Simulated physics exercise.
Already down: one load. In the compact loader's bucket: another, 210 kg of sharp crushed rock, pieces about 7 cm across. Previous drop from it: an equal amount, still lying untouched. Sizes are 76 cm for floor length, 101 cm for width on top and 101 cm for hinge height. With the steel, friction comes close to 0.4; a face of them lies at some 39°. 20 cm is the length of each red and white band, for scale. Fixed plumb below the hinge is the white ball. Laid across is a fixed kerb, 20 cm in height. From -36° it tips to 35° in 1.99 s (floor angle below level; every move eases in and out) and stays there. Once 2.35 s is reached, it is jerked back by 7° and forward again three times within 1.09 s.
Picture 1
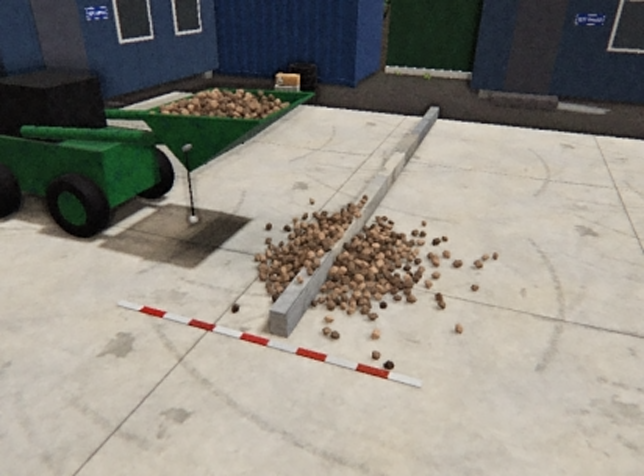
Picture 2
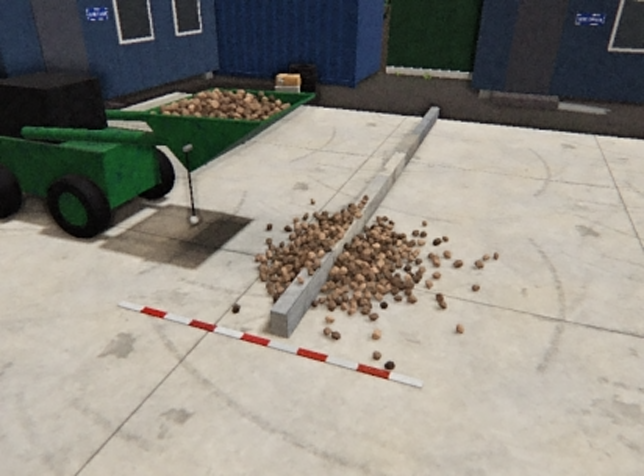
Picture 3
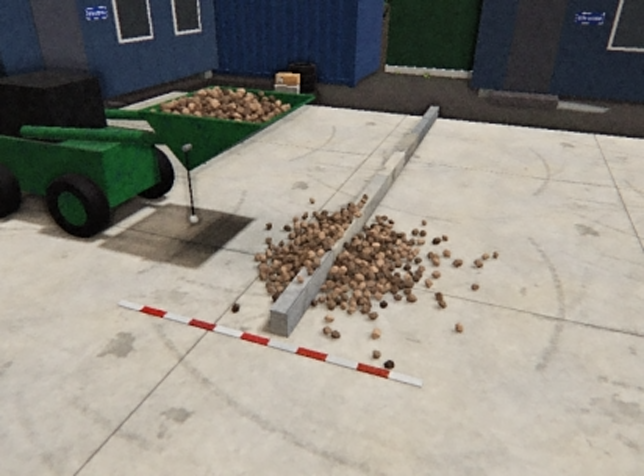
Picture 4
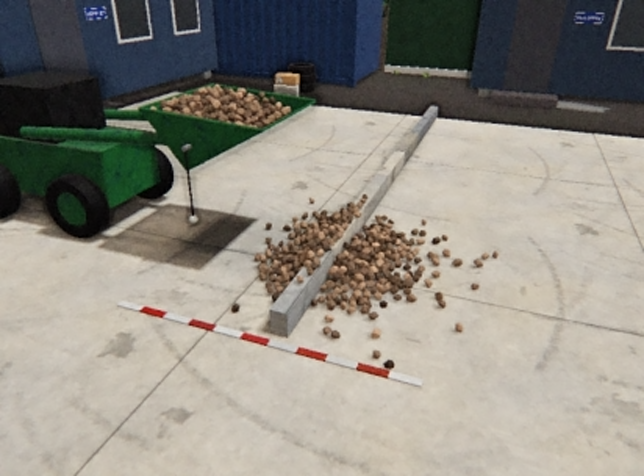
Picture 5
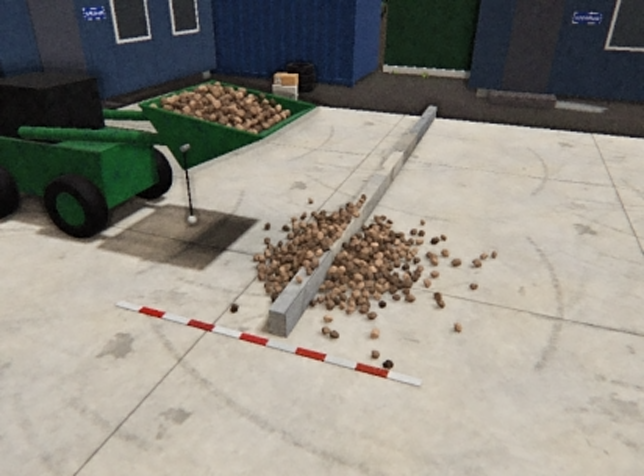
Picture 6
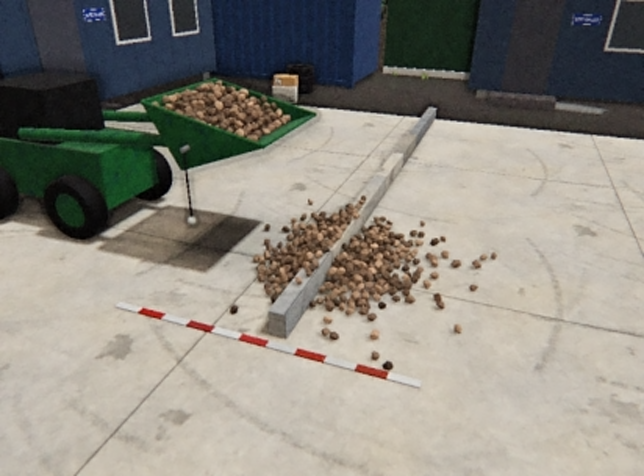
A green compact loader stands at the left of a pale concrete yard, seen from above by a still camera, with blue container walls behind. Its green bucket holds brown, rounded pieces, while a similar loose pile lies across a long grey kerb near the centre, behind a red-and-white striped pole. The loaded bucket slowly tilts, its front edge dipping slightly, while the pile stays still.
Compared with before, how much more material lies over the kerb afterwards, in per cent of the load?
Some 2 per cent of a load more.
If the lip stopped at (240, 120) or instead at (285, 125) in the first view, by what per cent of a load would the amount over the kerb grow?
First place: Roughly 0 %; second place: Roughly 25 %.
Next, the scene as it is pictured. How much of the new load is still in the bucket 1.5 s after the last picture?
Still inside: Some 55 %.
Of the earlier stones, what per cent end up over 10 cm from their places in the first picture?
Estimate: 0 %, roughly.
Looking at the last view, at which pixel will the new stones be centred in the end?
Middle: Approx. (299, 237) px.
Then, 0.9 s after the last picture the floor is at 24°; in per cent of one load, 100 in the bucket, 50 on this side of the kerb, 50 over the kerb; the foremost stones are at (466, 281).
Then, 1.5 s after the last picture the floor is at 35°; in per cent of one load, 53 in the bucket, 97 on this side of the kerb, 50 over the kerb; the foremost stones are at (466, 281).
Then, 3.3 s after the last picture the floor is at 35°; in per cent of one load, 0 in the bucket, 149 on this side of the kerb, 51 over the kerb; the foremost stones are at (466, 281).
Then, 5.7 s after the last picture the floor is at 35°; in per cent of one load, 0 in the bucket, 149 on this side of the kerb, 51 over the kerb; the foremost stones are at (466, 281). Net gain over the kerb, 2.
